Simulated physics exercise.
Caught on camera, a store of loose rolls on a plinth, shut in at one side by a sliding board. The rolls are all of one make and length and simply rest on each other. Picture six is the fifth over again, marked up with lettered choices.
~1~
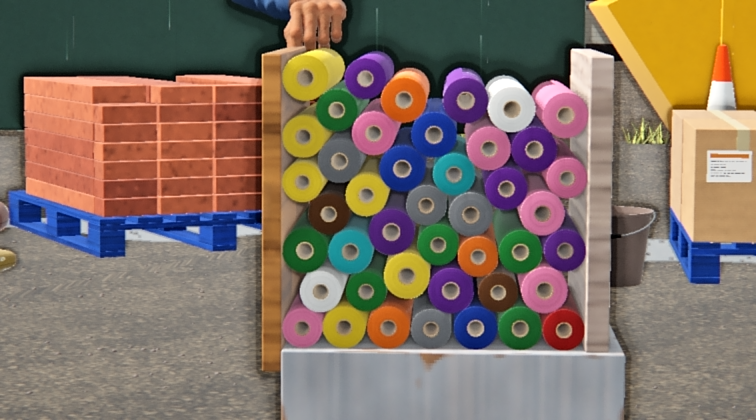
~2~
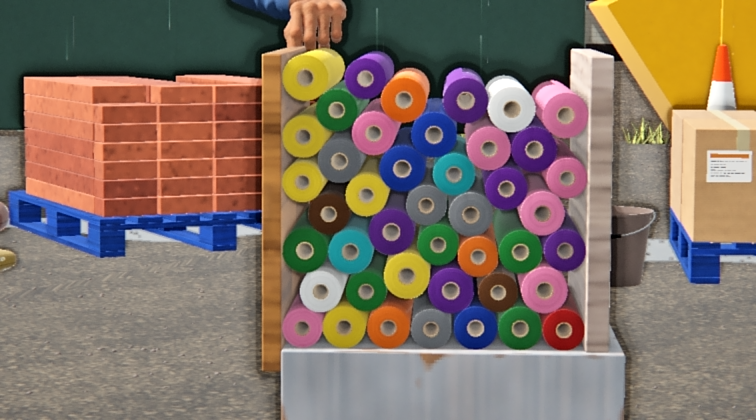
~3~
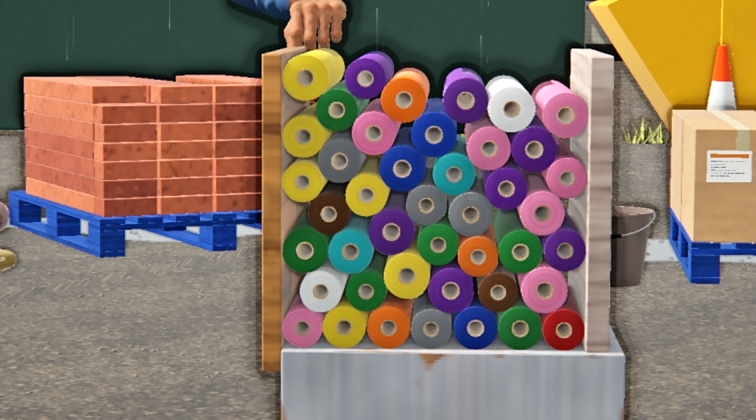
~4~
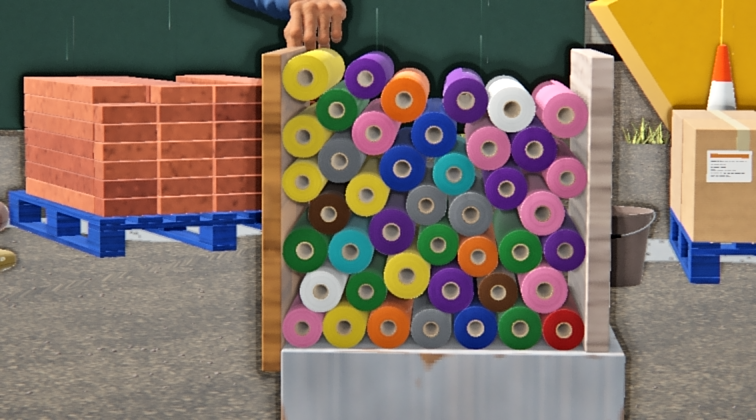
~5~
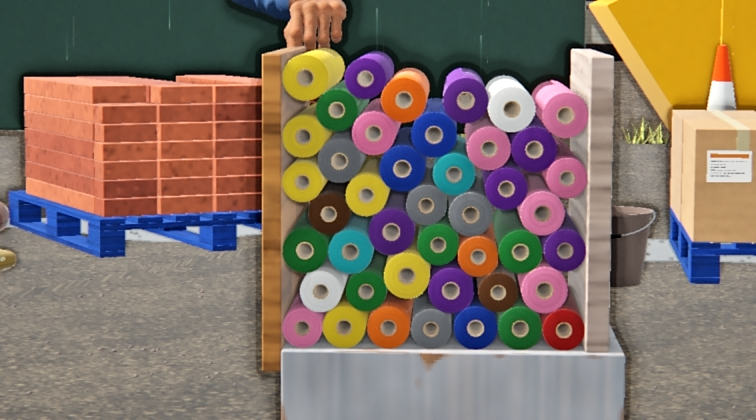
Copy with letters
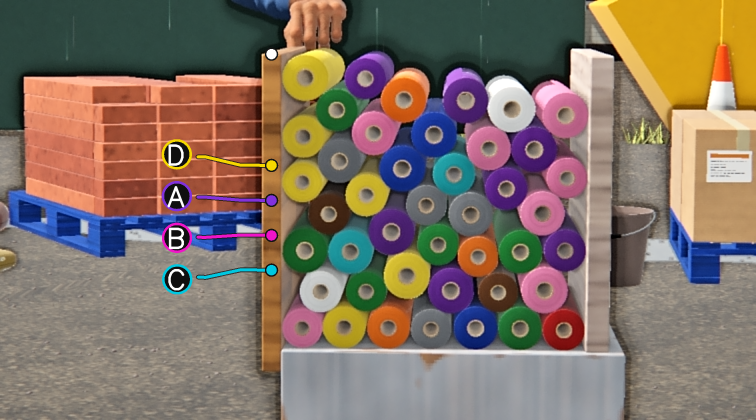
A hand resting on top of the left side board stays still, and the stacked rolls of many colours beside it keep their places between the upright boards. From first to last nothing visibly shifts, with the grey plinth below, bricks on a blue pallet at left and a cardboard box at right unchanged.
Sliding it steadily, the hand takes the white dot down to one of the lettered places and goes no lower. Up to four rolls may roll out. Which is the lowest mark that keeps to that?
It can be let down to A.
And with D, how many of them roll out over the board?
The count is one.
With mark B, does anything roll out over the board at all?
Yes, at B.
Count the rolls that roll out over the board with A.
The count is four.
On the copy, A at (271, 200); B at (271, 236); C at (271, 270); D at (271, 165); the white dot at (271, 54).
On A. First, top of the board (282, 121).
Then, top of the board (282, 197).
Finally, top of the board (282, 199), four out over the board.
By contrast, B more than four out over the board; C more than four out over the board; D one out over the board.
